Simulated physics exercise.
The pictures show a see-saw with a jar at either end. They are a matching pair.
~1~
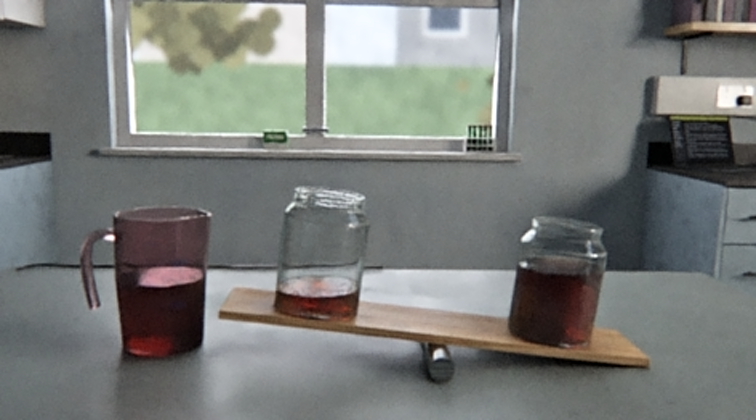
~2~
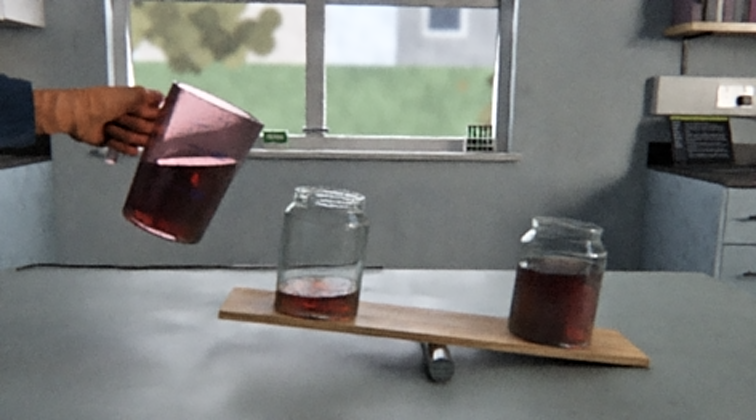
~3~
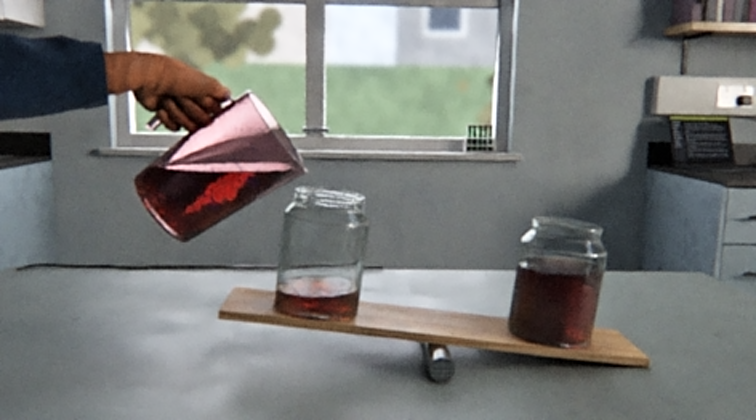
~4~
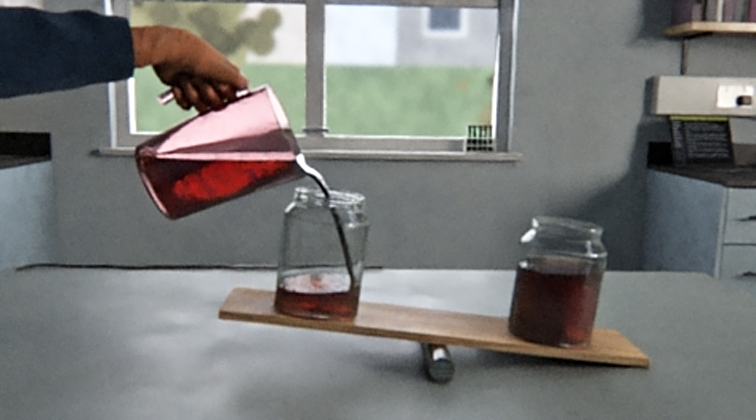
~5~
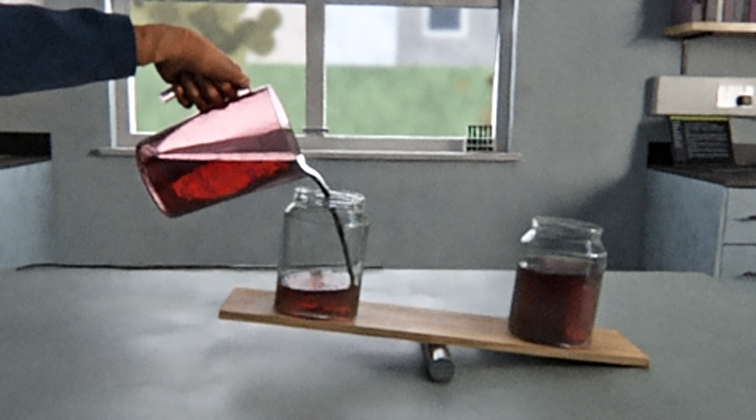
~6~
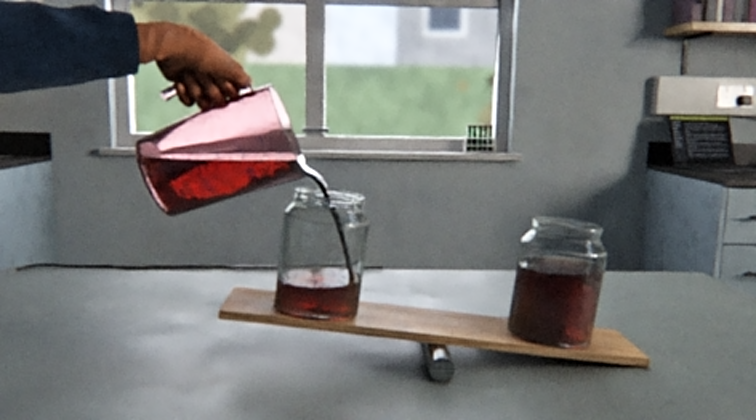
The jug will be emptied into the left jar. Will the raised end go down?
In the end the board goes down on that side.
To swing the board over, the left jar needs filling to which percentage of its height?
Roughly 60 per cent.
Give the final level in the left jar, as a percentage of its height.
Roughly 75 per cent.
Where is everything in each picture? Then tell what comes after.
The first frame shows at the start; jug (162, 277) about half full; left jar (323, 249) nearly empty, raised; right jar (558, 277) about two thirds full, on the low side.
In the second frame, a hand has the jug; pipe (441, 367); left jar nearly empty, surface at (319, 286).
In the third frame, the jug is tipped; jug (222, 167) tipped 55° with all of its load; left jar (323, 249) nearly empty.
In the fourth frame, the stream is running; pipe (441, 367); left jar about a quarter full, surface at (319, 282); right jar about two thirds full, surface at (561, 266).
In the fifth frame, the stream is running; jug (224, 152) tipped 65° with nearly all of its load; left jar (323, 249) about a quarter full.
In the sixth frame, the stream is running; pipe (441, 367); left jar about a quarter full, surface at (320, 277); right jar about two thirds full, surface at (561, 266).
Shortly, the left jar is about half full; the board leans as before.
Then, the left jar is about two thirds full; the board has swung over, and that end is down.
At the finish, the left jar is about three quarters full; the board has swung over, and that end is down.
